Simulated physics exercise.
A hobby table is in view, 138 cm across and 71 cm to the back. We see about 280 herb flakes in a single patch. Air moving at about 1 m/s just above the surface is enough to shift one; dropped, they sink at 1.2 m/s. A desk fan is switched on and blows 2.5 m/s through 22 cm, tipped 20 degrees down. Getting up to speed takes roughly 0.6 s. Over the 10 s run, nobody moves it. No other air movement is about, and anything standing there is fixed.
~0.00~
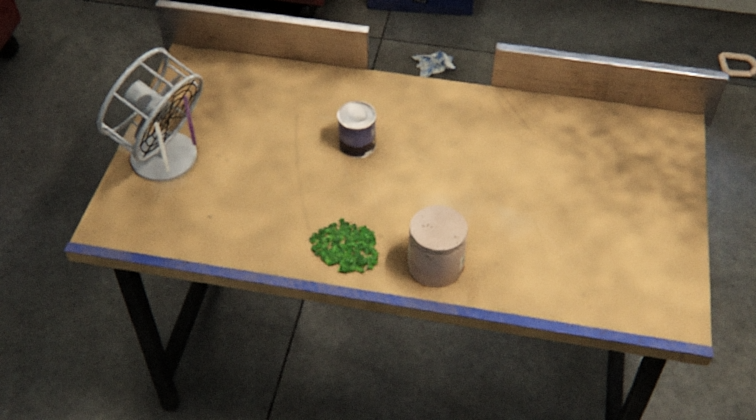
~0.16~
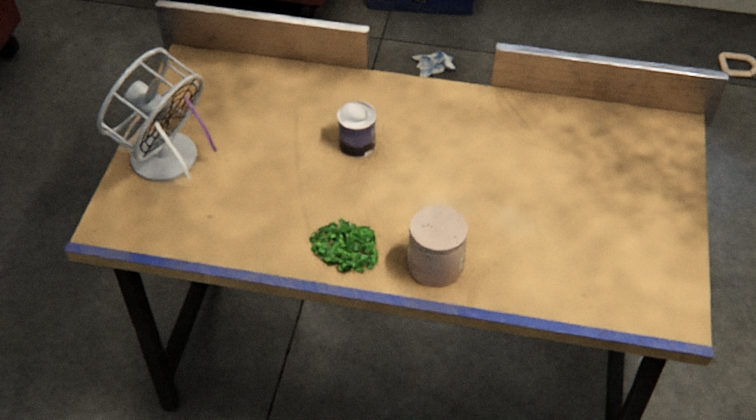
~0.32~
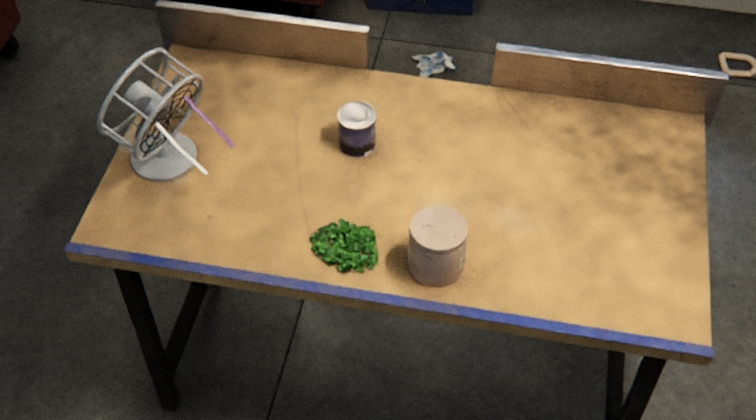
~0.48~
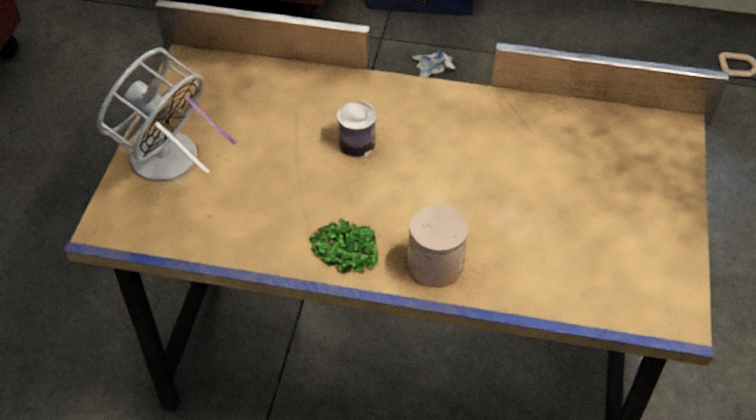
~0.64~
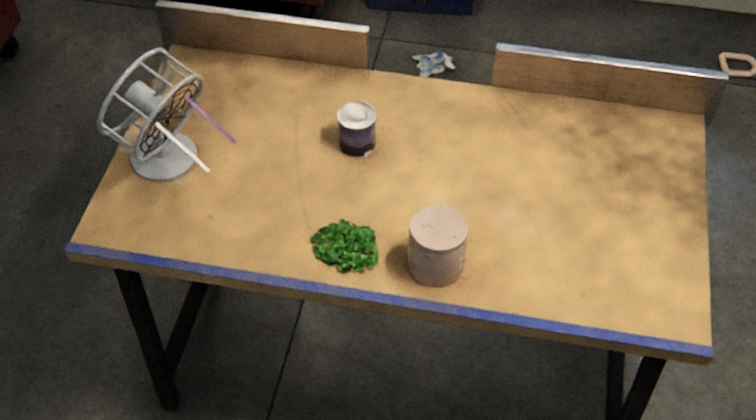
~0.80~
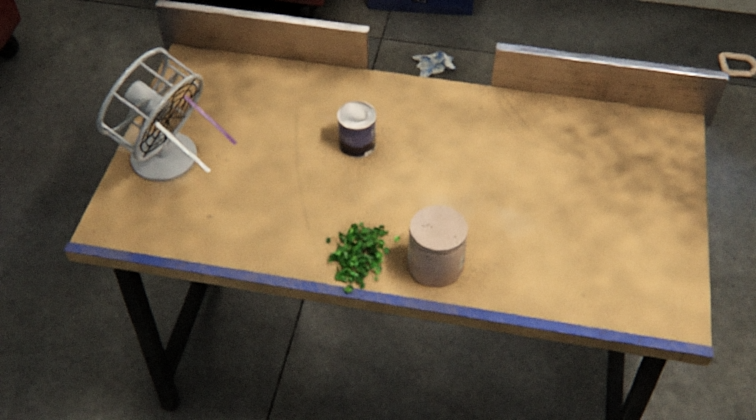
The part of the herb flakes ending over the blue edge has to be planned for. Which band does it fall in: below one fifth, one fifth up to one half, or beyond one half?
Beyond one half.
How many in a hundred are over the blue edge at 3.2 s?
About 80 %.
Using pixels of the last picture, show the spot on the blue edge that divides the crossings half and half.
Around (389, 304).
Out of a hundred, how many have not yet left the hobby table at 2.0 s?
Roughly 10 per cent.
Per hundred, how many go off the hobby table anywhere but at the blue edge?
About 15 %.
After 2.0 s, 7 % are on the move or not yet settled, 79 % are over the blue edge.
After 3.2 s, 5 % are on the move or not yet settled, 80 % are over the blue edge.
After 5.5 s, 2 % are on the move or not yet settled, 82 % are over the blue edge.
After 10.0 s, at the end, 83 % are over the blue edge.
